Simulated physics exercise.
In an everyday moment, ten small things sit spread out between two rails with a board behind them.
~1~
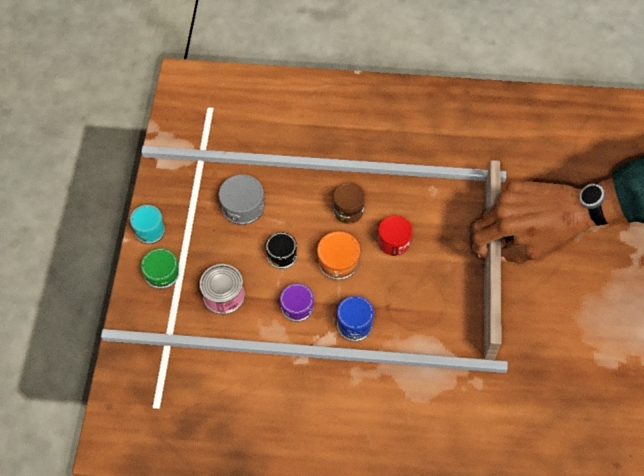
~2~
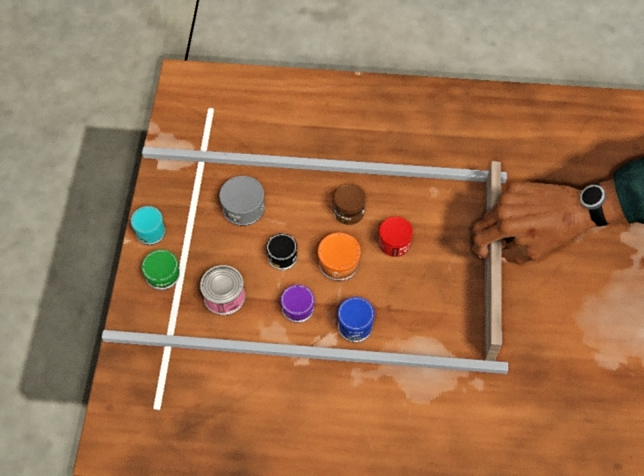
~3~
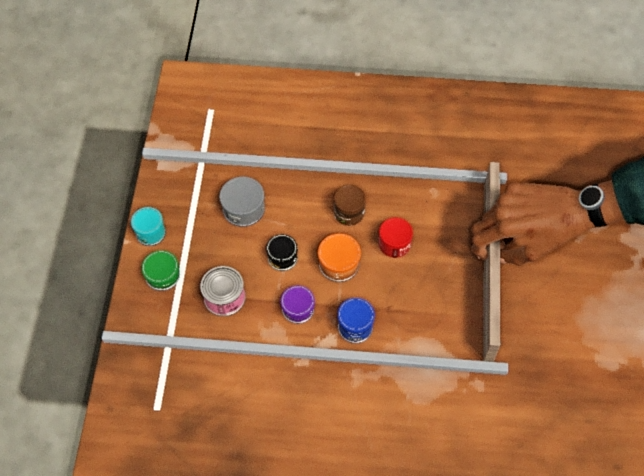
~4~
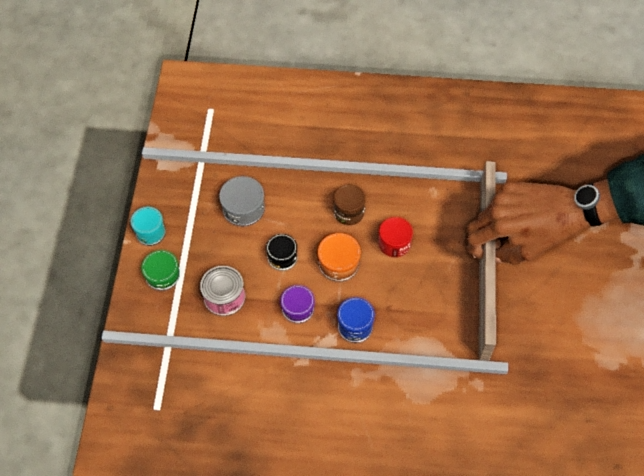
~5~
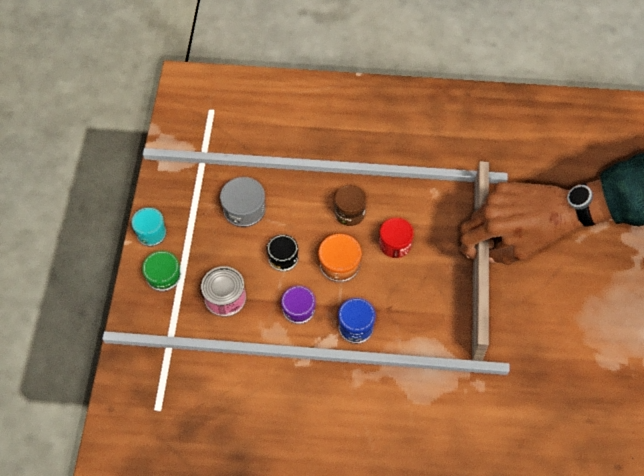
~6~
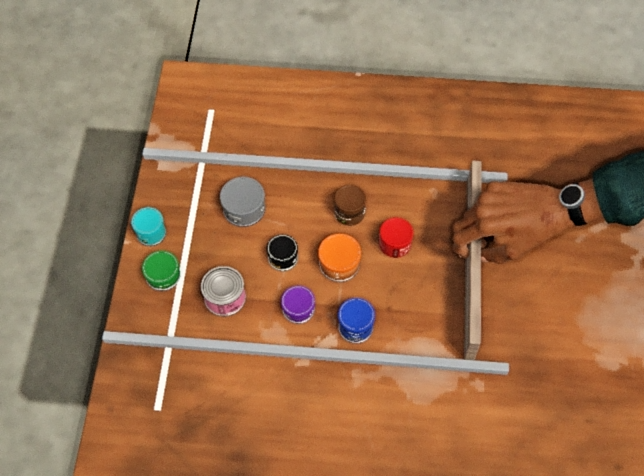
The clip shows ten small coloured pots and tins spread between two rails on a wooden table, a strip of white tape at left, while a hand wearing a watch slides the upright board slightly left, the containers staying still.
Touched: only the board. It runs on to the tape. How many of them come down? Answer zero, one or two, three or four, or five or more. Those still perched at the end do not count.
One or two.
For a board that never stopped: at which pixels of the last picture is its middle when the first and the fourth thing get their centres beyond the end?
At (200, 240) for the first, at (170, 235) for the fourth.
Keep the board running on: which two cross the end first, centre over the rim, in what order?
Turquoise tin, green pot.
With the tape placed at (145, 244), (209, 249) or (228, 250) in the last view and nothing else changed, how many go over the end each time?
5, 0, 0.
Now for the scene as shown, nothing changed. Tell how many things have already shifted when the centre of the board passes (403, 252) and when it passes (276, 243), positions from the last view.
Tally: First 1; then 8.
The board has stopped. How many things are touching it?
5 touch it.
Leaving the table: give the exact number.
Exactly 1.
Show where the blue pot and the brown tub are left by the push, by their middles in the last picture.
Blue pot: About (154, 314); brown tub: About (181, 184).
A little later, none off yet; turquoise tin at rest near (149, 227); green pot at rest near (162, 271); pink pot at rest near (224, 292).
Next, none off yet; turquoise tin at rest near (149, 227); green pot at rest near (162, 271); pink pot at rest near (221, 292).
When it is over, the number that fall off is one or two; down, turquoise tin.
